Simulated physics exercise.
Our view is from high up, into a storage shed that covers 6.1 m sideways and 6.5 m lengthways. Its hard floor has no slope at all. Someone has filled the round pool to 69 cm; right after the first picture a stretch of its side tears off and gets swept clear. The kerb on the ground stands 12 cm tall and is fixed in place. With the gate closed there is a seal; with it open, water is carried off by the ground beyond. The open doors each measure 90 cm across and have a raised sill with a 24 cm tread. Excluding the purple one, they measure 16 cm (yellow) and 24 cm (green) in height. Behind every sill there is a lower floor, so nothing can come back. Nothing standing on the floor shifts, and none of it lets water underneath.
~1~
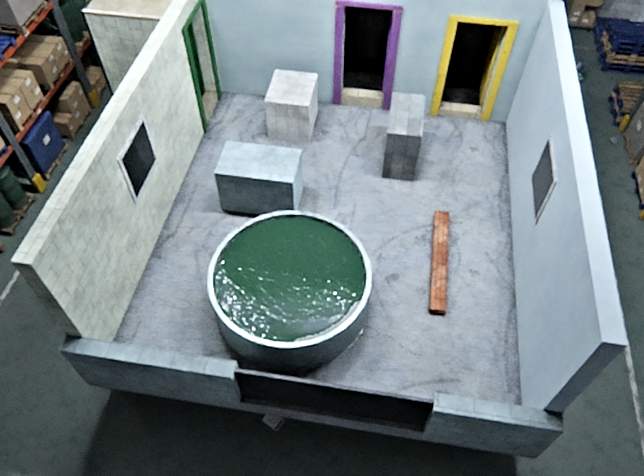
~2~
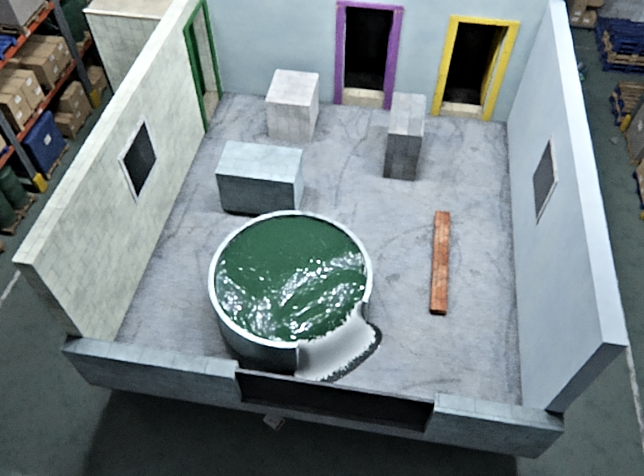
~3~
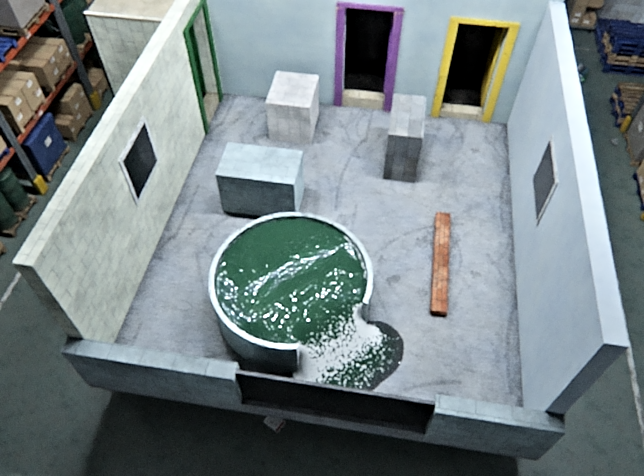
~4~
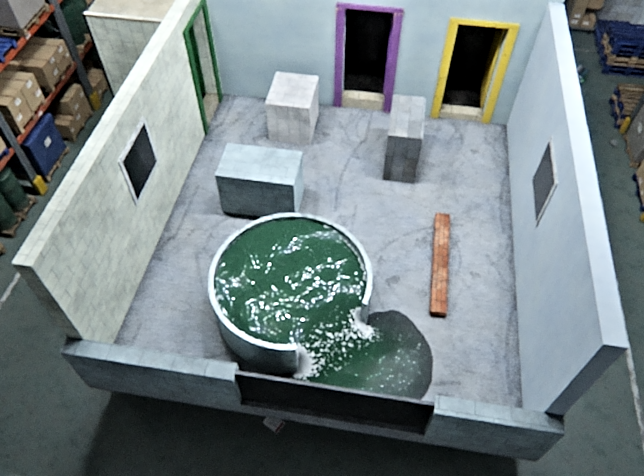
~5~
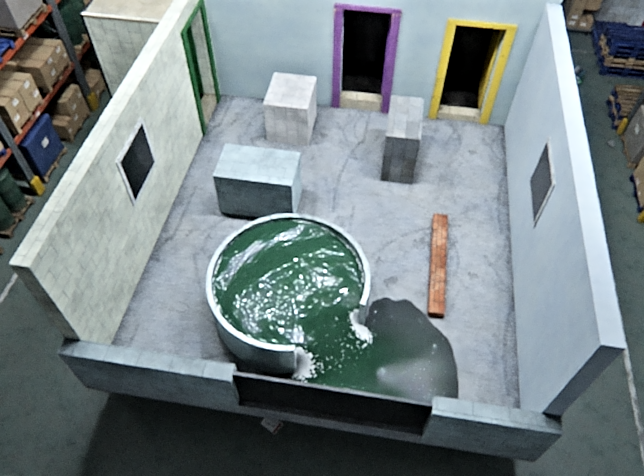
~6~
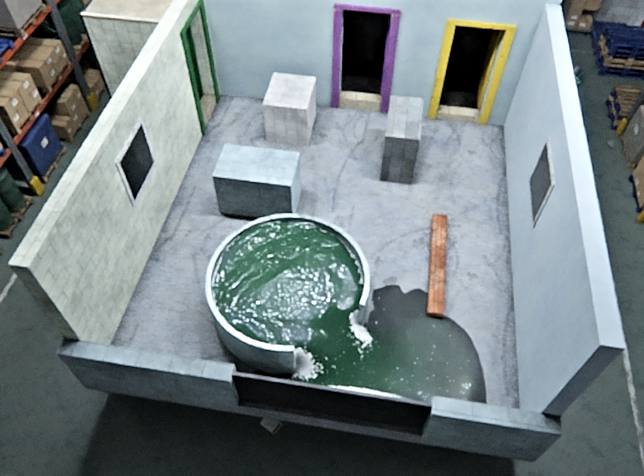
Green liquid pours through a break in the round pool's side and spreads rightward across the floor.
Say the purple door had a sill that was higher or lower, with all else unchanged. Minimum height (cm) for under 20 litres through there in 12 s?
Roughly 6 cm.
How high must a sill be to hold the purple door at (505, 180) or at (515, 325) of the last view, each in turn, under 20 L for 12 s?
First place around 10.0 cm, second around 20 cm.
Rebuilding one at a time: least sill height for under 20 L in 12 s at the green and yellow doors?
You'd want about 8.5 centimetres at green and about 22 centimetres at yellow.
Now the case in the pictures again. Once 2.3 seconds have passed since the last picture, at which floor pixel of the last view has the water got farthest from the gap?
Around pixel (498, 136).
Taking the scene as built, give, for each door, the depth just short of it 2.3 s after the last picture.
Purple 0, yellow 0, green 0 cm.
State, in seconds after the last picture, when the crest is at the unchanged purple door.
It peaks around 6.5 s.
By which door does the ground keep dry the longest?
Last in line is the green door.
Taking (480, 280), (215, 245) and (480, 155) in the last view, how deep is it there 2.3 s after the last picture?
Close to 13, 0 and 4 cm, one after the other.
Then, 0.7 s after the last picture water covers 15 % of the floor, deepest (55 cm) near (511, 433); it has not reached the purple door.
Then, 2.3 s after the last picture water covers 40 % of the floor, deepest (36 cm) near (471, 426); it has not reached the purple door.
Then, 11.3 s after the last picture water covers 100 % of the floor, deepest (13 cm) near (335, 242); 8 cm at the purple door, 0 litres in over its 26 cm sill.
At the purple door as built, the water peaked near 10 cm, 6.5 s after the last picture.
With a sill of 5.5 cm, 26 litres would have come in within the 12 s; with 6.5 cm, 15 litres. So under 20 litres takes about 6 cm.
